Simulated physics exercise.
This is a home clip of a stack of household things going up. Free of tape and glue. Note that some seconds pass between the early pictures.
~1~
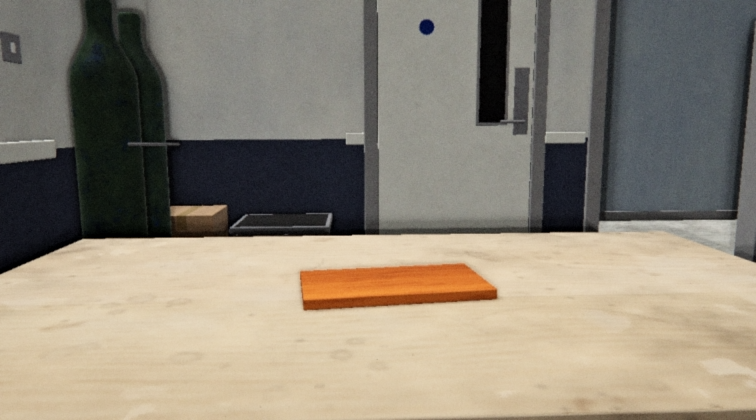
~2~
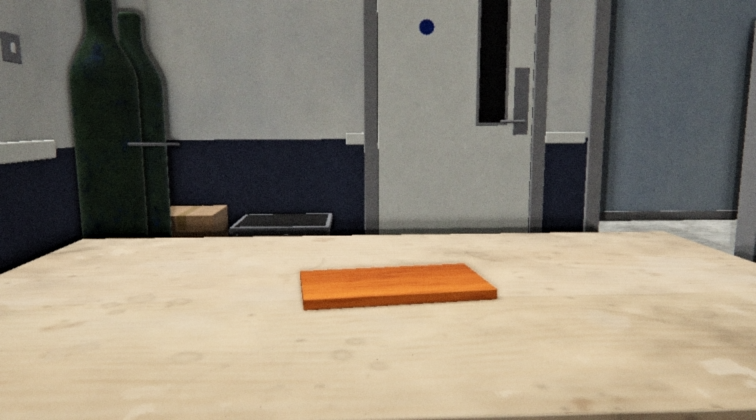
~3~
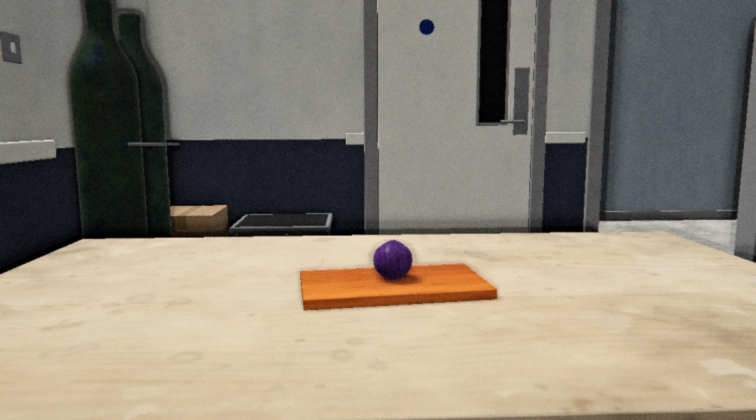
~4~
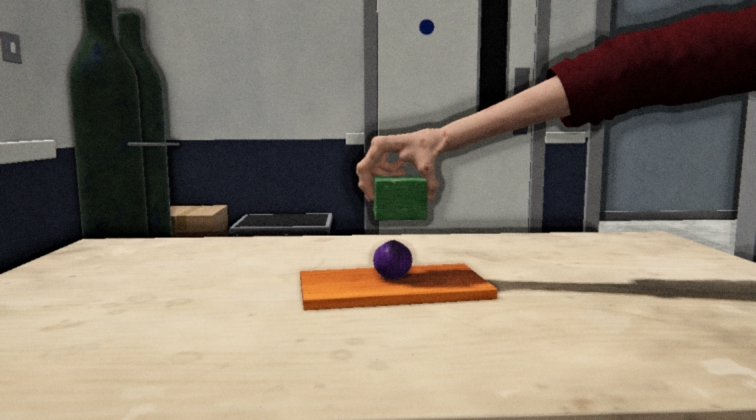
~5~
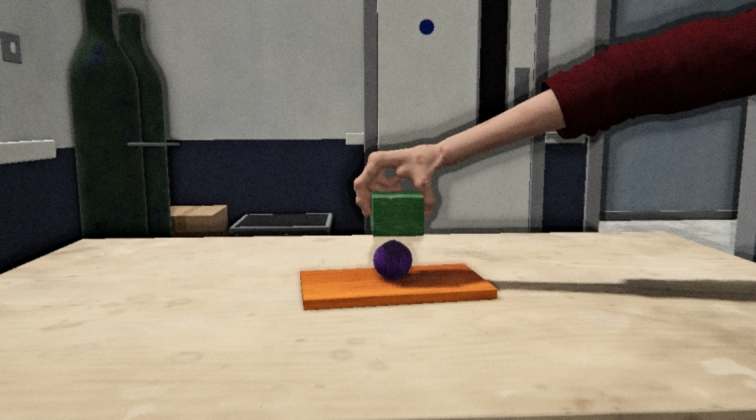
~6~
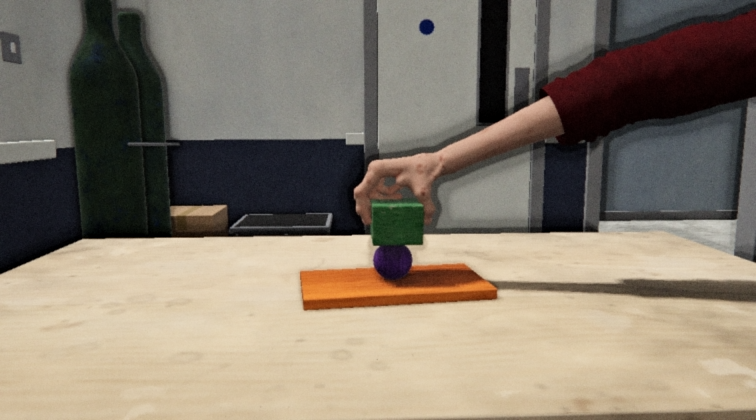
A purple onion appears on an orange board, then a hand lowers a green block onto it.
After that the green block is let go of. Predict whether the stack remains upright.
My guess is a failure.
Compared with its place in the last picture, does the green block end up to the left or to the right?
Rightwards.
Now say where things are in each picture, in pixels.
The last thing is not in view yet, in the first picture.
The last thing is not in view yet, in the second picture.
The last thing is not in view yet; purple onion (393, 259), in the third picture.
On its way; green block (399, 197); purple onion (393, 259), in the fourth picture.
On its way; green block (396, 212); purple onion (393, 259), in the fifth picture.
Set down, still held; green block (396, 221); purple onion (393, 259), in the sixth picture.
Then, 0.40 s later than the last frame, green block tilted by 45° near (420, 230).
Then, 0.50 s later than the last frame, green block now fallen.
When it is over, fallen, green block; the other 2 as before. End places, in pixels of the last picture, green block near (459, 255). The pile gives way.
